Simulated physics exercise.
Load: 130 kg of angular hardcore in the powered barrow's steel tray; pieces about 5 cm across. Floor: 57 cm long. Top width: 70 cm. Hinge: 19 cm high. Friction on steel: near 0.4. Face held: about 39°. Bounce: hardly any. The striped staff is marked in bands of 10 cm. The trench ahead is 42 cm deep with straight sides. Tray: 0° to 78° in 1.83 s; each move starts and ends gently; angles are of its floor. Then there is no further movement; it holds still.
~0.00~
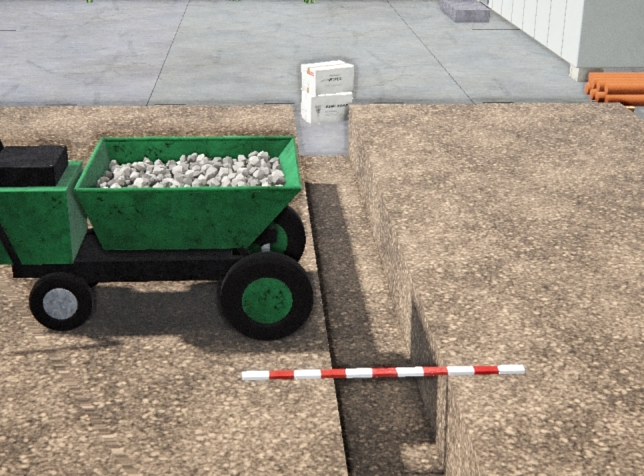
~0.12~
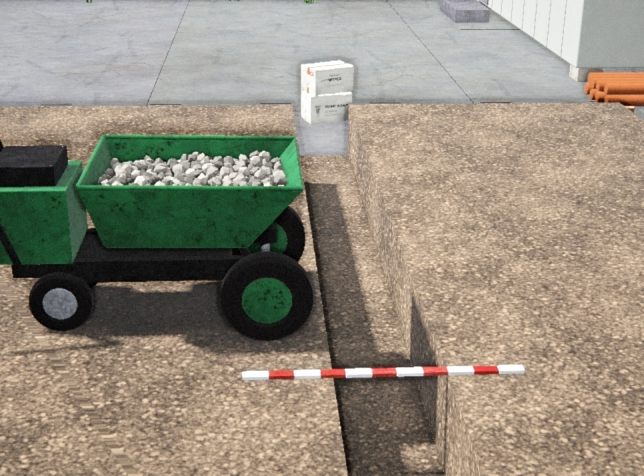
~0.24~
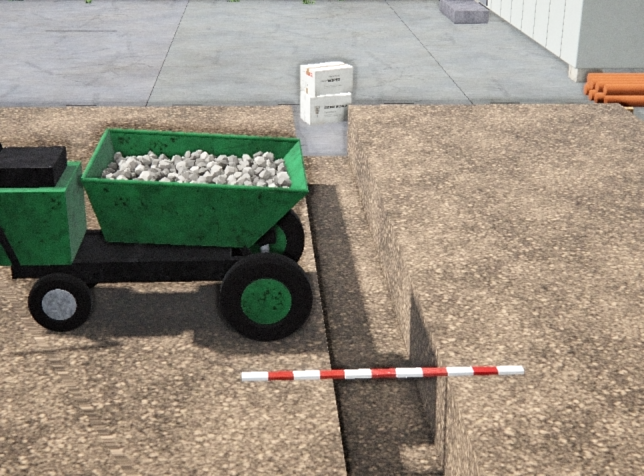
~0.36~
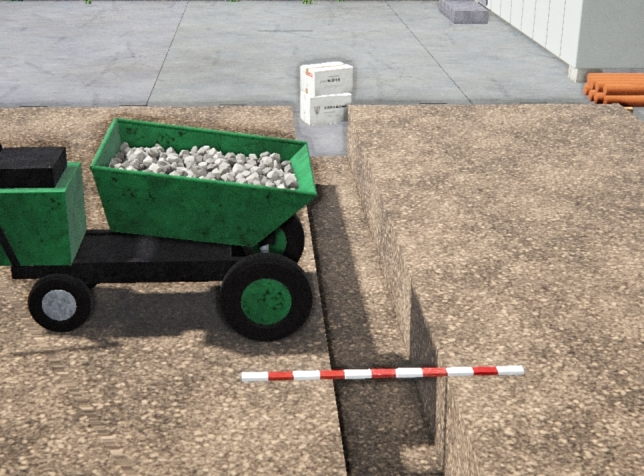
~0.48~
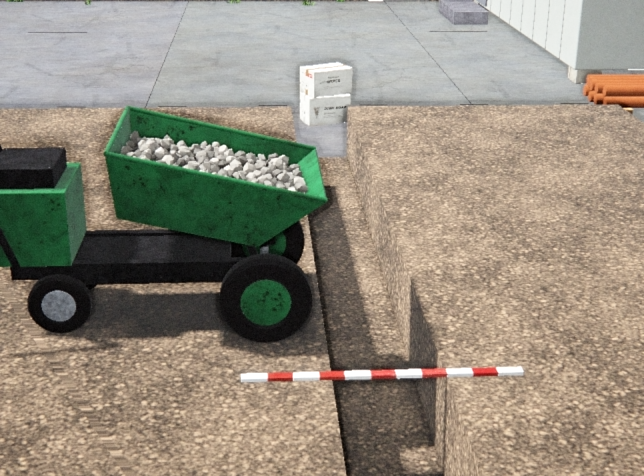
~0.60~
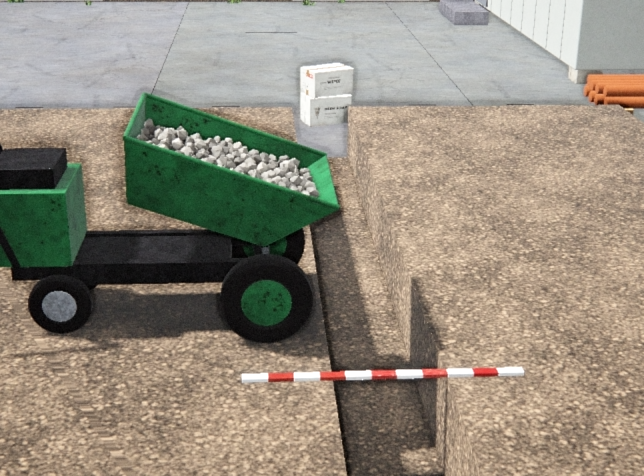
Green dumper's stone-filled tray tilting steadily toward the right beside a straight trench, its left end rising while the wheels stay still.
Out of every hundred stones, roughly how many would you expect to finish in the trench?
Close to 76 in every hundred.
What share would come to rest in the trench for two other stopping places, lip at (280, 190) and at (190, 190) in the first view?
I'd say some 95 per cent and some 70 per cent.
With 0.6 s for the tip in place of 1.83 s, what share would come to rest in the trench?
It would come to roughly 45 per cent.
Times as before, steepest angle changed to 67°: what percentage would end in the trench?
It would be near 60 per cent.
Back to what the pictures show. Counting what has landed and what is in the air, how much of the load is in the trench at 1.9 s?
Close to 35 per cent at that time.
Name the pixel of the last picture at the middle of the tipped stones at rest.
Around (397, 366).
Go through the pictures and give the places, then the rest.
In the first frame, lip at (301, 188), floor tilted 0°, highest stones at (212, 164).
In the second frame, the tray is at 1°, its lip at (303, 189); the top of the load is at (206, 165); the stones move at 0.1 m/s on average.
In the third frame, the tray is at 4°, its lip at (308, 191); the top of the load is at (175, 163); the stones move at 0.3 m/s on average.
In the fourth frame, lip at (316, 195), floor tilted 8°, highest stones at (151, 156); the stones move at 0.4 m/s on average.
In the fifth frame, lip at (326, 201), floor tilted 13°, highest stones at (147, 144); the stones move at 0.4 m/s on average.
In the sixth frame, the tray is at 20°, its lip at (339, 208); the top of the load is at (162, 133); the stones move at 0.5 m/s on average.
After 1.4 s the floor is at 66°; 100 % in the tray; the foremost stones are at (386, 248).
After 1.9 s the floor is at 78°; 46 % in the tray, 36 % in the trench, 18 % past the trench; the foremost stones are at (487, 301).
After 2.3 s the floor is at 78°; 14 % in the tray, 60 % in the trench, 26 % past the trench; the foremost stones are at (519, 288).
After 4.2 s the floor is at 78°; 0 % in the tray, 76 % in the trench, 24 % past the trench; the foremost stones are at (521, 289).
